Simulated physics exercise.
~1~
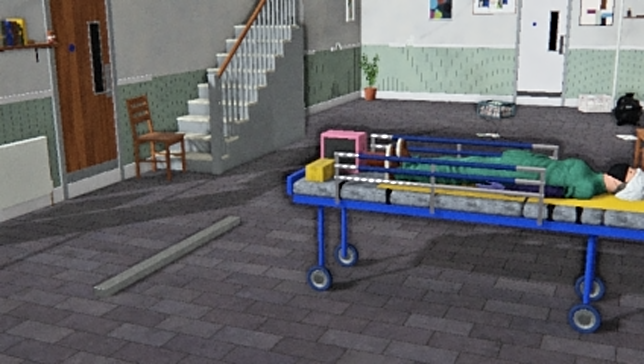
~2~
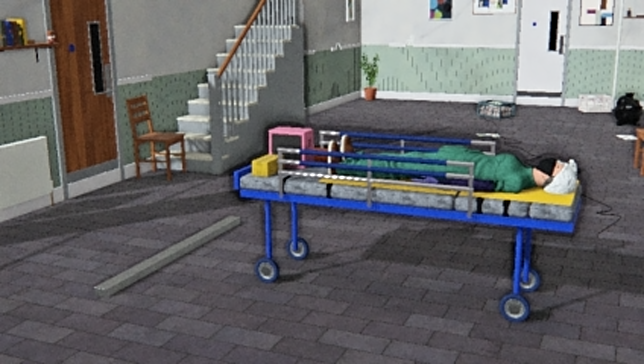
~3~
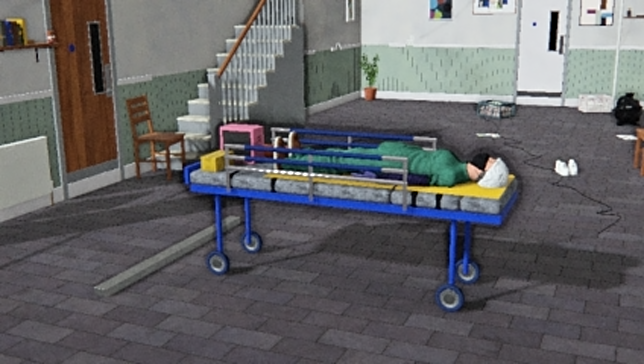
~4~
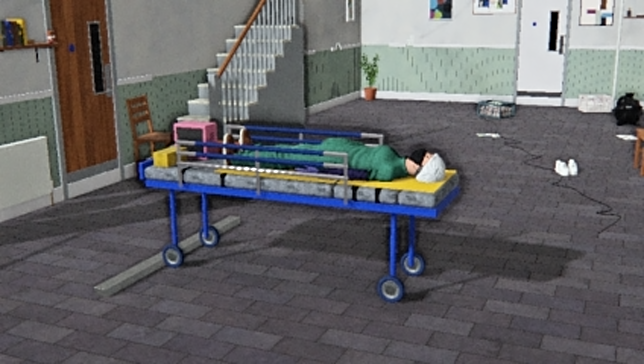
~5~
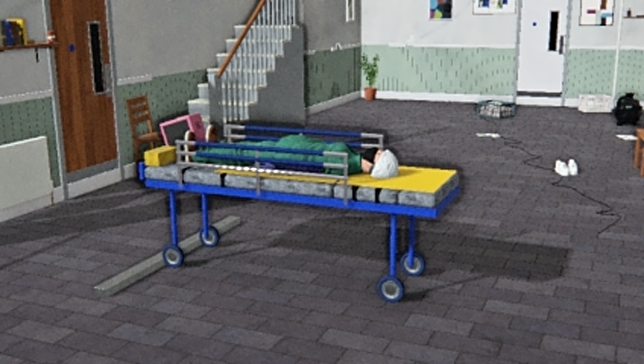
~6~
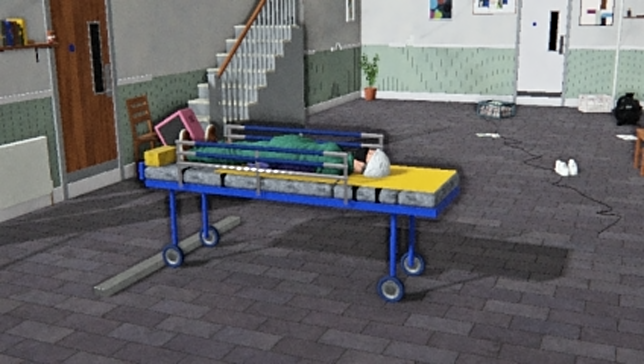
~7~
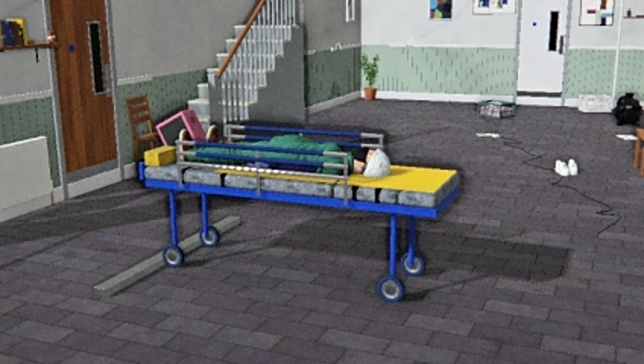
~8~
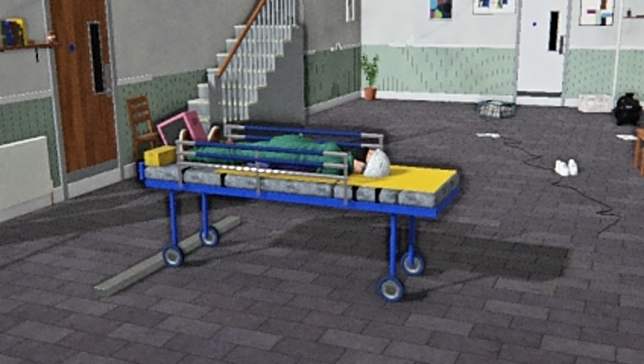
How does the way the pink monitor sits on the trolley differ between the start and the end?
At the start the pink monitor stands upright on the trolley, and by the end it is leaning at the foot end.
